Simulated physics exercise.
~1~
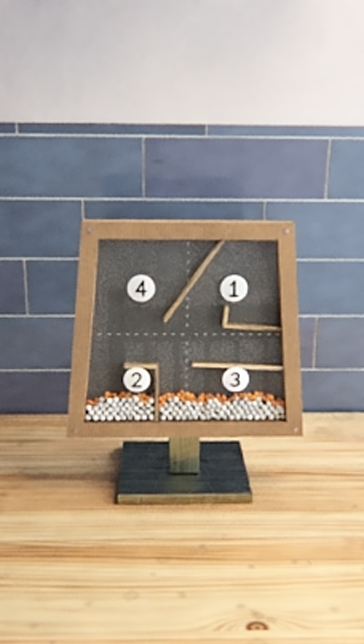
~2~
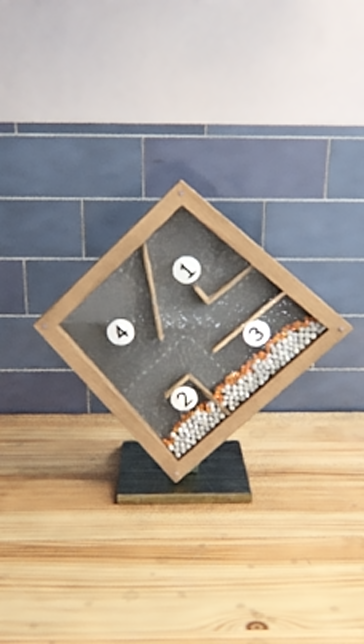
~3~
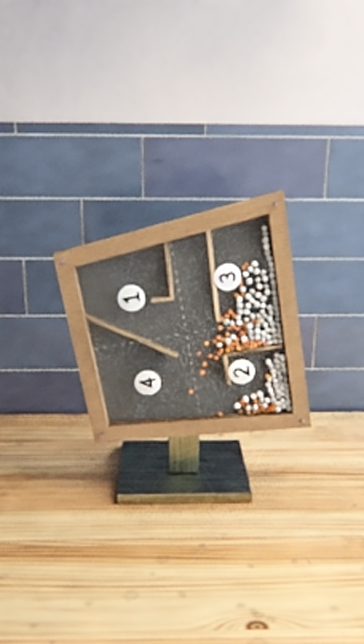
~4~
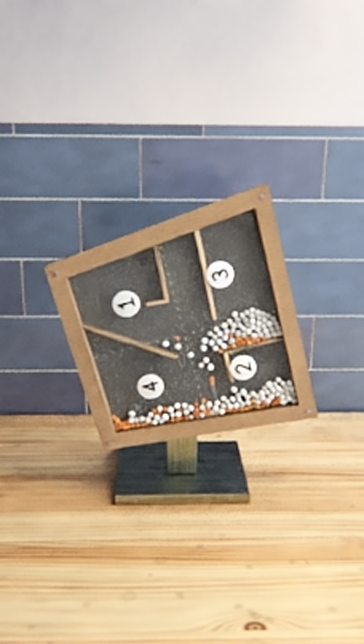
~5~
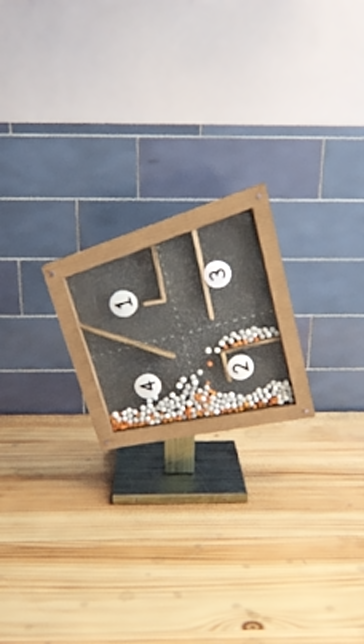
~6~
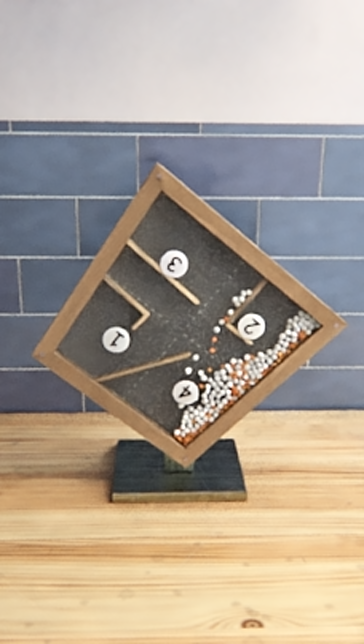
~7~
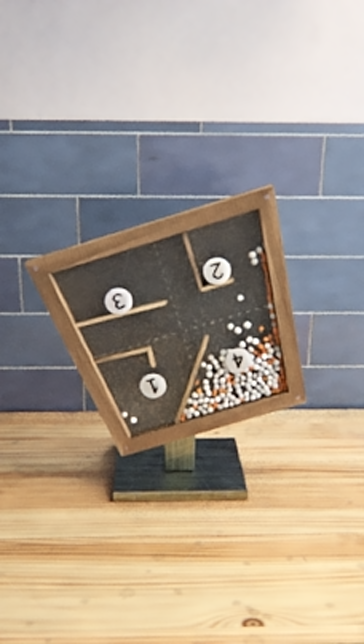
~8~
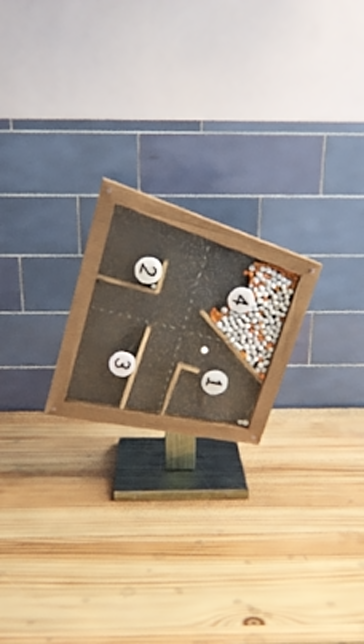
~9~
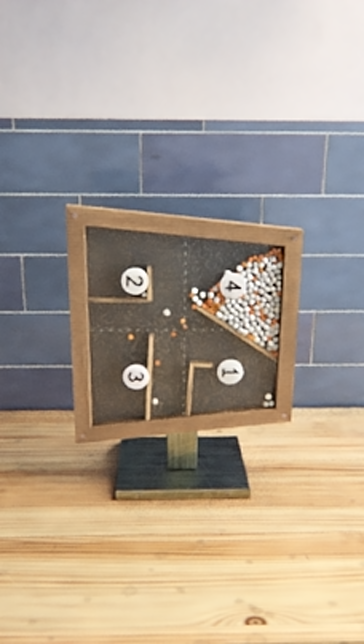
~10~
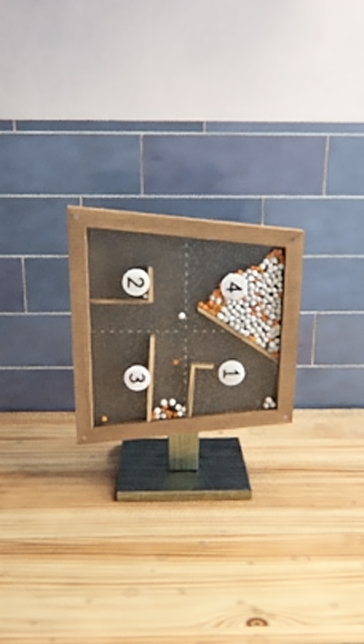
A wooden-framed case of small white and orange pills turned anticlockwise on its stand, paused while they spilled past the inner ledges, then turned further until most sat wedged in the upper right quarter, with a few lying along the bottom.
